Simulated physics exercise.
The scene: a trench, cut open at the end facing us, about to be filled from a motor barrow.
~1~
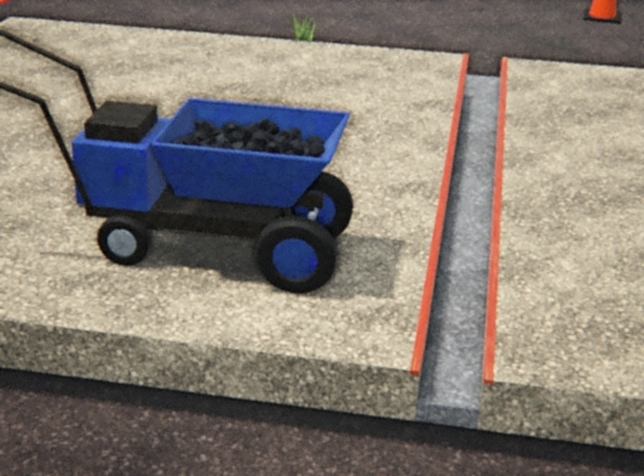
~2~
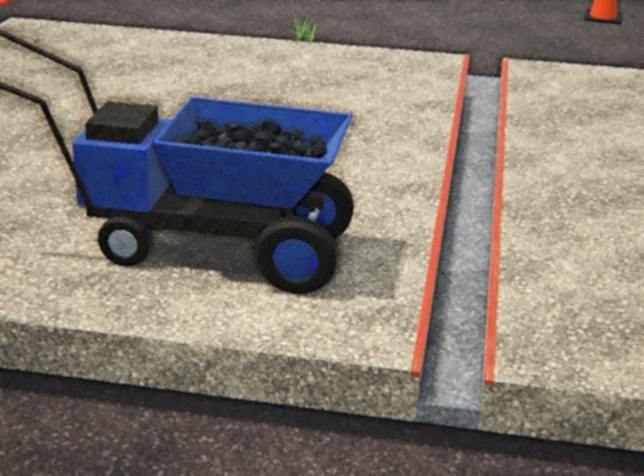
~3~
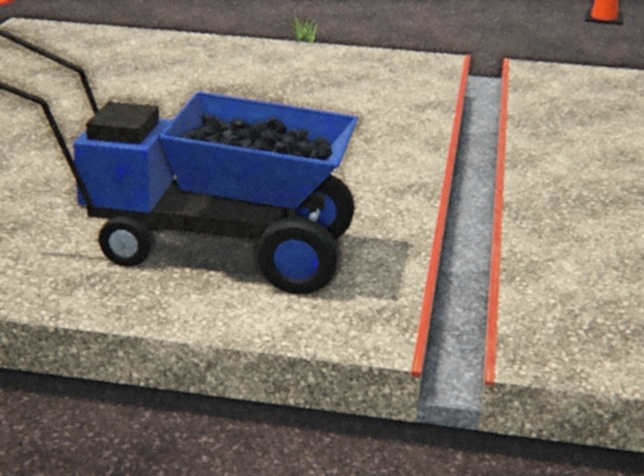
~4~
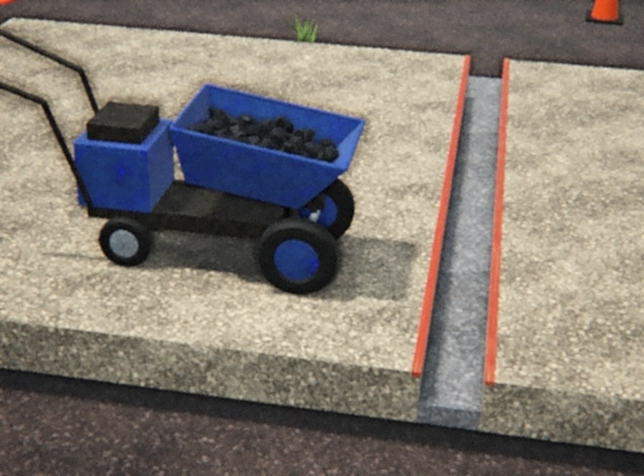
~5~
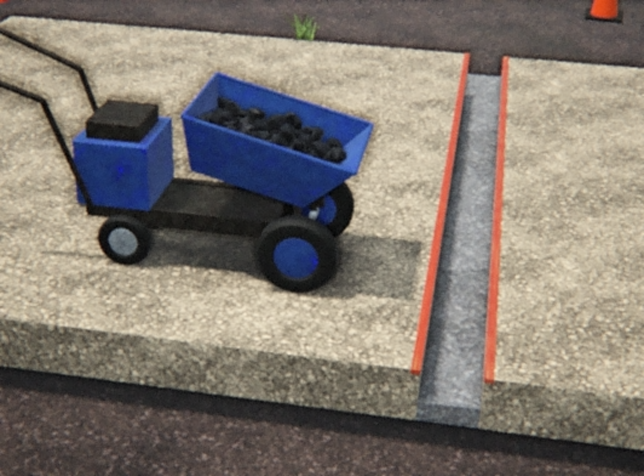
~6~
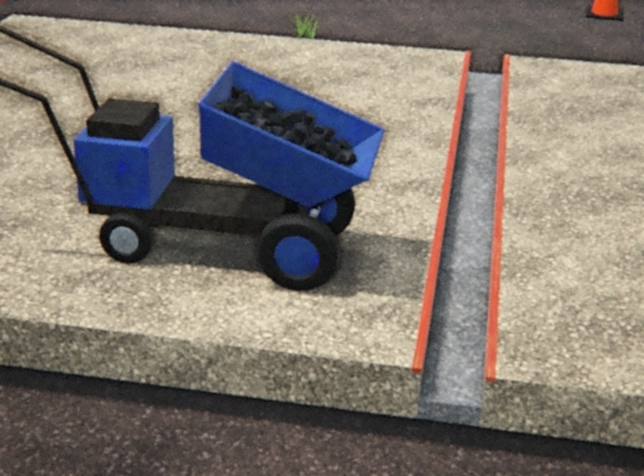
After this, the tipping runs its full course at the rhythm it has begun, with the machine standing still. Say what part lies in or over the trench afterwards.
The trench takes more than half.
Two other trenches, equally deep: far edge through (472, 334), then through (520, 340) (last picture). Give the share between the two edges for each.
The first gives 60 %, the second 80 %.
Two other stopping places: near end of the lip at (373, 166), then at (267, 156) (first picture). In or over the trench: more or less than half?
One: The larger part. Two: Not half.
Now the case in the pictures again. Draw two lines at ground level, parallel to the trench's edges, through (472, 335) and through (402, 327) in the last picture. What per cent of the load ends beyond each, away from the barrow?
Roughly 20 per cent, and 90 per cent.
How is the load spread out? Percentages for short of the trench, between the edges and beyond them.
In per cent, short 20, between 75 and beyond 0.
Soon after the last picture, skip tipped steeply; nearly all in the skip; a stray few falling.
A little later, skip tipped right over; most in the skip; a small part short of the trench; a small part in or heaped over the trench; a stray few falling.
Later still, skip tipped right over; about a quarter in the skip; a small part short of the trench; about two thirds in or heaped over the trench; a stray few beyond it.
By the end, skip tipped right over; a small part in the skip; about a quarter short of the trench; most in or heaped over the trench; a stray few beyond it.
